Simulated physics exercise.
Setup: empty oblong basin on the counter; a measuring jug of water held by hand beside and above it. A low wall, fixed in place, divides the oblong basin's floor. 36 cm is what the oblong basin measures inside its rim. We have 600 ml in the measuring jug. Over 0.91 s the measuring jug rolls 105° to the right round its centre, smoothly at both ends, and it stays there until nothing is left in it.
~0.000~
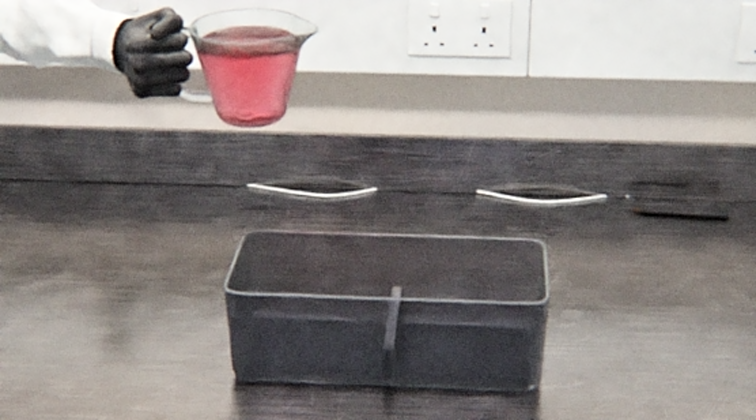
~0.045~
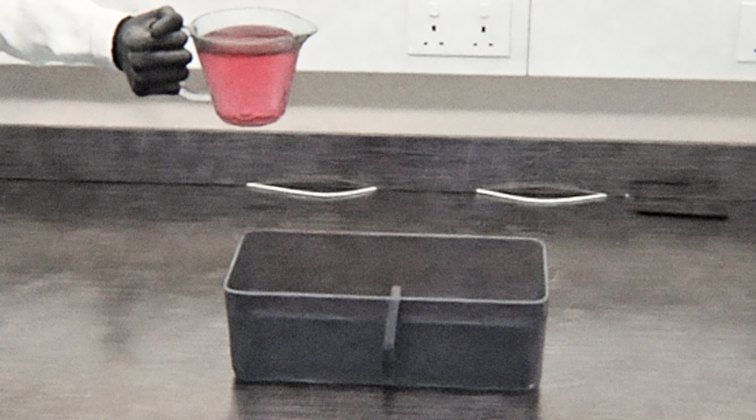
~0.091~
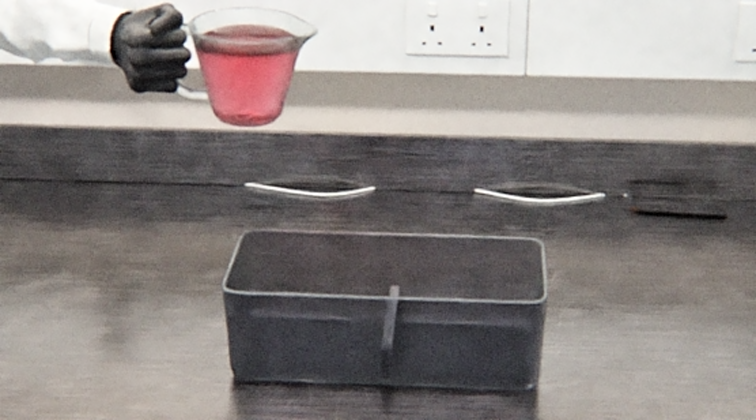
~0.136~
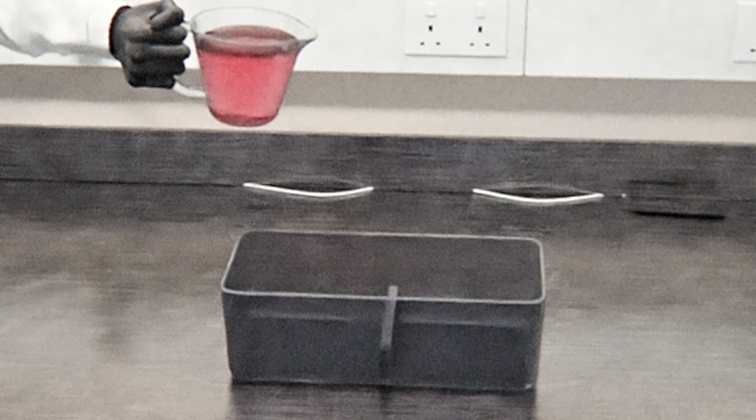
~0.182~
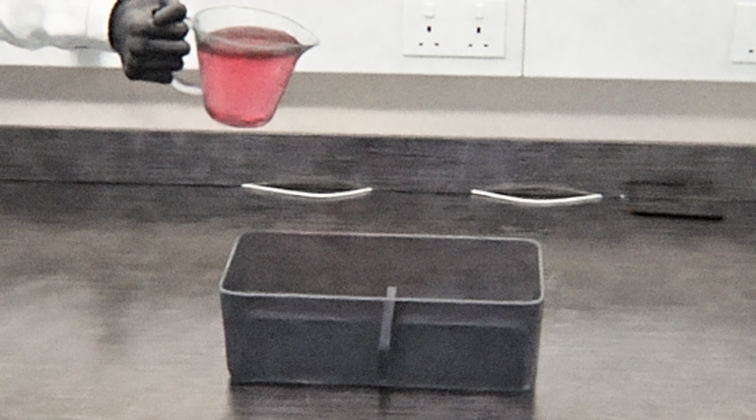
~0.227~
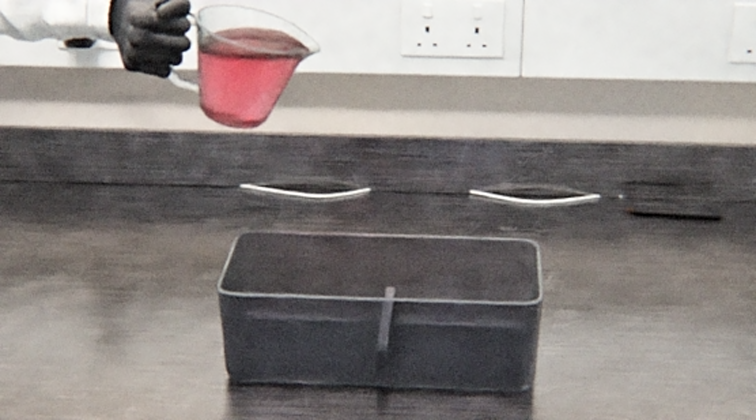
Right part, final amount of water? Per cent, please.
43 per cent.
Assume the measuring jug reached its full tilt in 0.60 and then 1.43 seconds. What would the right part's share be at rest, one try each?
Respectively about 35 and 60 percent.
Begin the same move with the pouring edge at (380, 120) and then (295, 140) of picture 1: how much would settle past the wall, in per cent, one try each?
Around 90 per cent first, around 5 per cent next.
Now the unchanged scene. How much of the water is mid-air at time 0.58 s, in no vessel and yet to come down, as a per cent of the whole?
36 %.
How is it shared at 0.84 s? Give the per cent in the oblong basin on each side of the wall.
Around 28 percent on the left and 42 on the right.
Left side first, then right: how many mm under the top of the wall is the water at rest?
Some 34 mm on the left and 34 mm on the right.
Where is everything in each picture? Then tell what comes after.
In the first frame, it leans 0°; its right rim is at (318, 29); the water meets the walls at (199, 38) and (302, 40); the oblong basin's rim runs from (235, 261) to (546, 272); the wall's top is at (393, 318).
In the second frame, it leans 1°; its right rim is at (318, 29); the water meets the walls at (199, 37) and (301, 39).
In the third frame, it leans 3°; its right rim is at (318, 31); the water meets the walls at (199, 35) and (301, 40).
In the fourth frame, it leans 6°; its right rim is at (319, 35); the water meets the walls at (199, 35) and (301, 42).
In the fifth frame, it leans 10°; its right rim is at (320, 42); the water meets the walls at (200, 37) and (304, 43).
In the sixth frame, it leans 15°; its right rim is at (321, 49); the water meets the walls at (202, 38) and (309, 47).
Then, 0.58 s in, the tilt is 75° and 57 per cent is still to pour, 1 is left of the wall and 5 right of it.
Then, 0.84 s in, the tilt is 104° and 7 per cent is still to pour, 28 is left of the wall and 41 right of it.
Then, 1.11 s in, the tilt is 105° and 0 per cent is still to pour, 53 is left of the wall and 42 right of it.
Then, 1.41 s in, the tilt is 105° and 0 per cent is still to pour, 53 is left of the wall and 43 right of it.
Finally, 53 per cent lies left of the wall, 43 right of it and 3 outside.
